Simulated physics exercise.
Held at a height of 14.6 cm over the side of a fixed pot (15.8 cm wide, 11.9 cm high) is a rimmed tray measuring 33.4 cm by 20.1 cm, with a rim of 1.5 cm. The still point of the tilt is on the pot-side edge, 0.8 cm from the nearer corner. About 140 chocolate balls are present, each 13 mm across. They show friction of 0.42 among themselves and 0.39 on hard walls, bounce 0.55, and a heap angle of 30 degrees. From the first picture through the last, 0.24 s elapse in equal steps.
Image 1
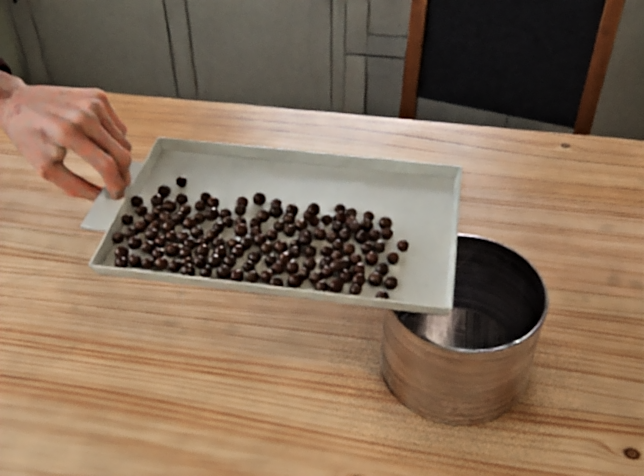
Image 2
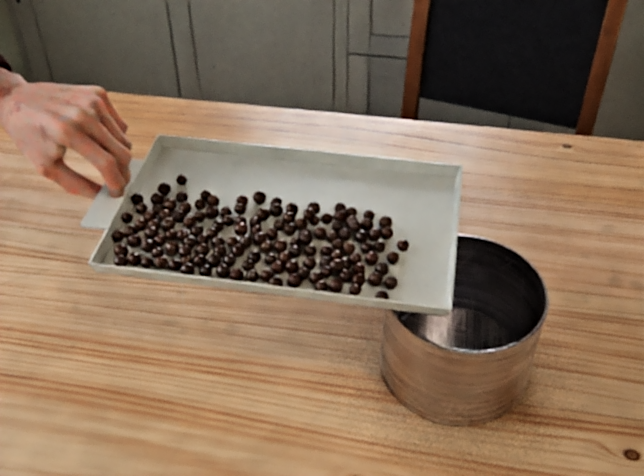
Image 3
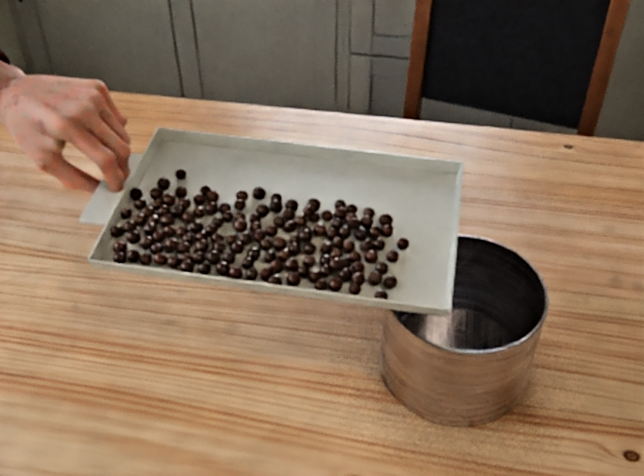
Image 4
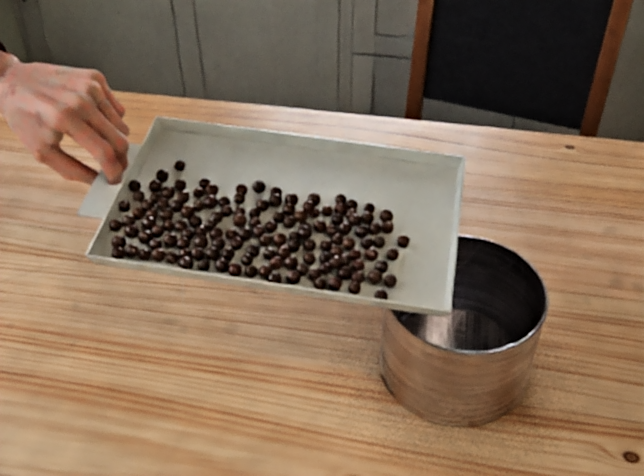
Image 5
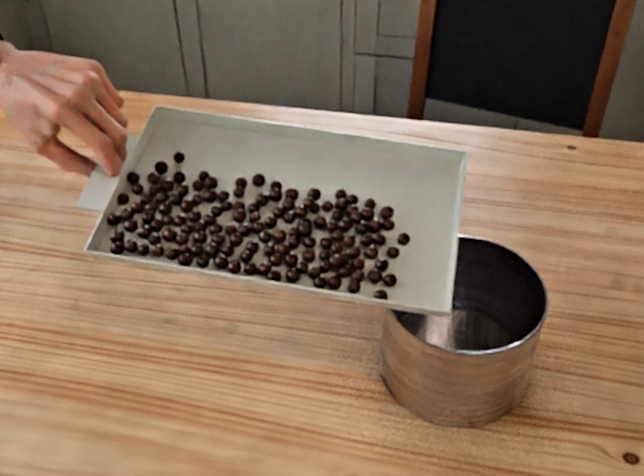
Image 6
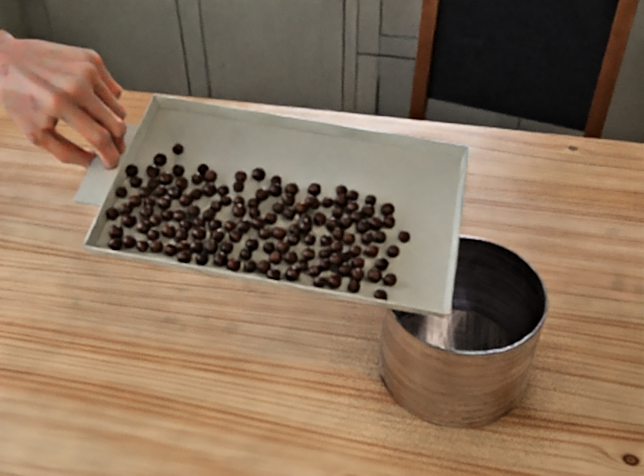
A hand slowly raising the left end of a pale tray of dark chocolate balls beside a metal pot on a wooden table.
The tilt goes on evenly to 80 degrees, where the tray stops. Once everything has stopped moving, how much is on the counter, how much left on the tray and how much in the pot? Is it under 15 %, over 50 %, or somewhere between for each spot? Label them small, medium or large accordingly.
Counter - large, tray - small, pot - small.
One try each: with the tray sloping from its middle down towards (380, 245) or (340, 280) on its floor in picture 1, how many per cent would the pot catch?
I'd put it at roughly 85 per cent for the first tilt and roughly 20 per cent for the second.
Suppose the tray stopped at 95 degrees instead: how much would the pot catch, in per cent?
That would be around 0 percent.
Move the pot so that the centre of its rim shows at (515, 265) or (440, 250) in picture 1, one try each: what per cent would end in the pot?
Close to 0 in a hundred, then close to 0 in a hundred.
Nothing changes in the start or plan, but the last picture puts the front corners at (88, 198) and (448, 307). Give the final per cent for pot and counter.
Split: Pot = 80, counter = 20.
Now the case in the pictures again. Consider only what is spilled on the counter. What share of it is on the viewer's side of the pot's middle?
About 100 per cent.
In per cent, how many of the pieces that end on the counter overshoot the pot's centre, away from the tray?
Near 40 in a hundred.
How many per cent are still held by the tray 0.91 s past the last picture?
Some 100 per cent of the load.
Then, 0.55 s after the last picture, tilt 44 degrees; the tray holds 100 %, the pot 0 %.
Then, 0.91 s after the last picture, tilt 65 degrees; the tray holds 100 %, the pot 0 %.
Then, 1.37 s after the last picture, tilt 80 degrees; the tray holds 30 %, the pot 0 %.
In the end, counter 100 %, tray 0 %, pot 0 %.
